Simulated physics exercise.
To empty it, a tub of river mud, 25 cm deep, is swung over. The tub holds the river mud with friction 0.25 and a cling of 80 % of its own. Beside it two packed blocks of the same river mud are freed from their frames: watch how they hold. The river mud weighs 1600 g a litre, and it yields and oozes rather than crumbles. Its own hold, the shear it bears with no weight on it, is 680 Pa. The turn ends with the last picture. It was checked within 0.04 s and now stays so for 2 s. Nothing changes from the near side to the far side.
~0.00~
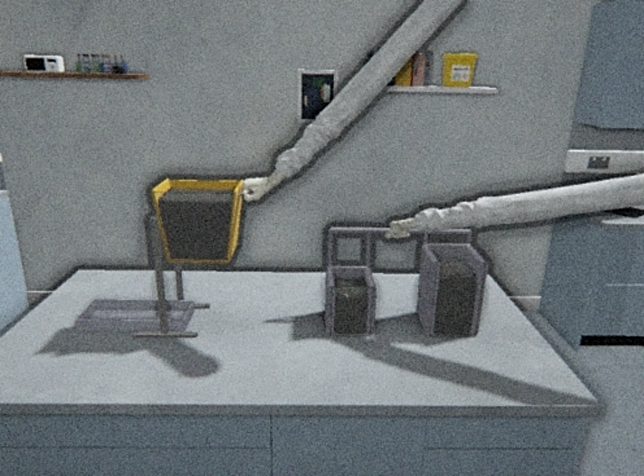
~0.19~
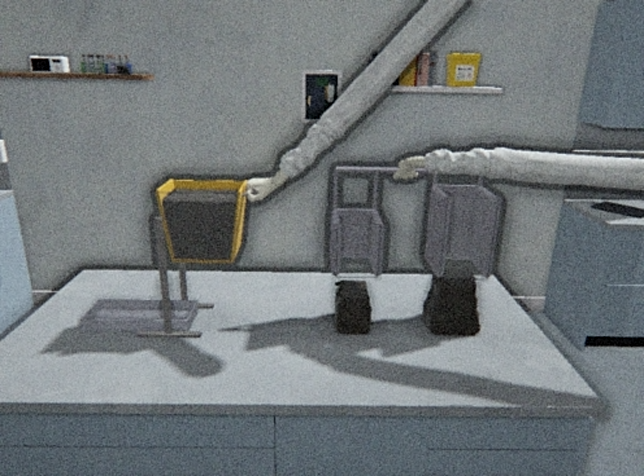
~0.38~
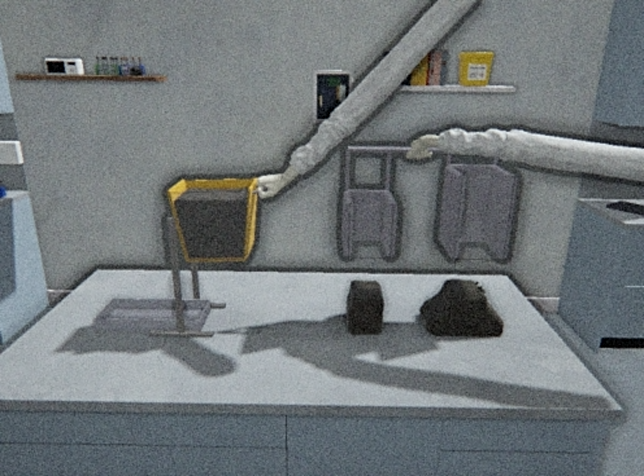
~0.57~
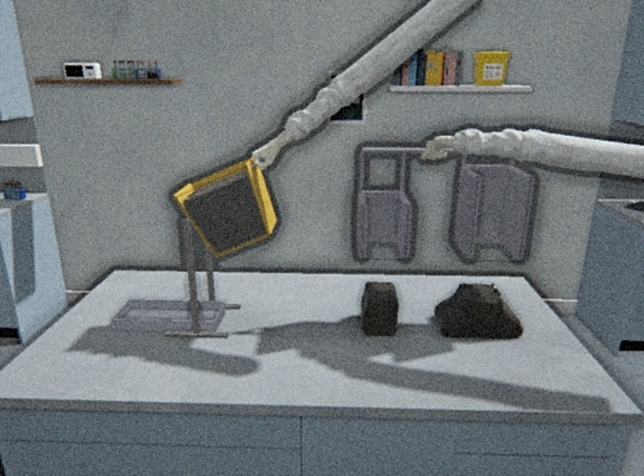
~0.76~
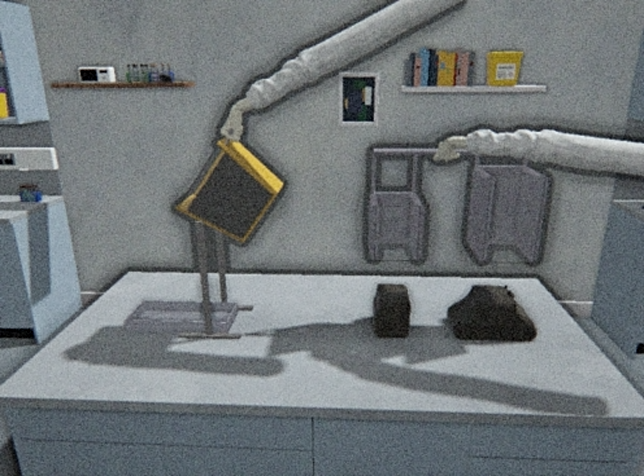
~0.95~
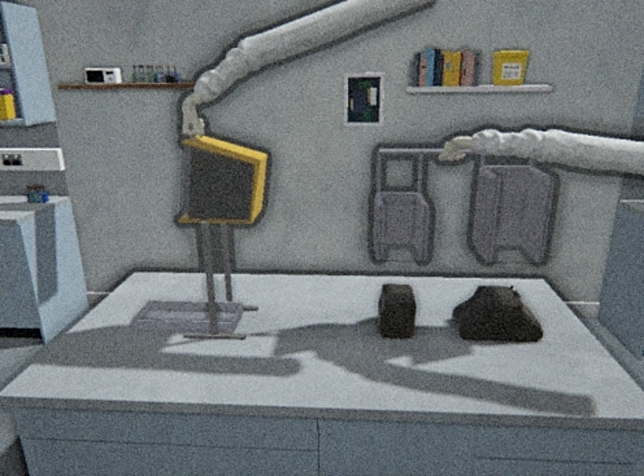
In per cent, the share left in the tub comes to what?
Expect roughly 58 %.
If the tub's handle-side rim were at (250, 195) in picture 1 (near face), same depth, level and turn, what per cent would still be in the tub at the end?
Then about 45 %.
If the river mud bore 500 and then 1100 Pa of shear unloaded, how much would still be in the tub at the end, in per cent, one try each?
In turn about 50 %, 100 %.
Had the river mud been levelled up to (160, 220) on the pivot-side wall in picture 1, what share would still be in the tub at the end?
It would be near 100 %.
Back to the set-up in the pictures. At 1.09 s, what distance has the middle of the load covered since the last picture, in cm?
Some 4 cm.
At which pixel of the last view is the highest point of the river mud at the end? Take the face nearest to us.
Around (210, 184).
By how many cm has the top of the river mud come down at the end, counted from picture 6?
Some 12 cm.
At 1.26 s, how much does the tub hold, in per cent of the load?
Near 75 %.
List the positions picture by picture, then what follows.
Handle-side rim at (234, 192), tilt 0 degrees; crest of the river mud at (165, 200); block heights 16 cm, 25 cm (left to right), in the first picture.
Handle-side rim at (237, 193), tilt 0 degrees; crest of the river mud at (169, 200); block heights 16 cm, 22 cm (left to right), in the second picture.
Handle-side rim at (248, 190), tilt 2 degrees; crest of the river mud at (240, 200); block heights 16 cm, 17 cm (left to right), in the third picture.
Handle-side rim at (245, 166), tilt 23 degrees; crest of the river mud at (248, 178); block heights 16 cm, 16 cm (left to right), in the fourth picture.
Handle-side rim at (217, 145), tilt 54 degrees; crest of the river mud at (227, 155); block heights 16 cm, 16 cm (left to right), in the fifth picture.
Handle-side rim at (183, 144), tilt 82 degrees; crest of the river mud at (195, 150); block heights 16 cm, 16 cm (left to right), in the sixth picture.
After 1.09 s, the tub is at 82 degrees and holds 96 %.
After 1.26 s, the tub is at 82 degrees and holds 73 %.
After 1.43 s, the tub is at 82 degrees and holds 60 %.
After 1.60 s, the tub is at 82 degrees and holds 58 %.
After 2.95 s, the tub is at 82 degrees and holds 58 %.
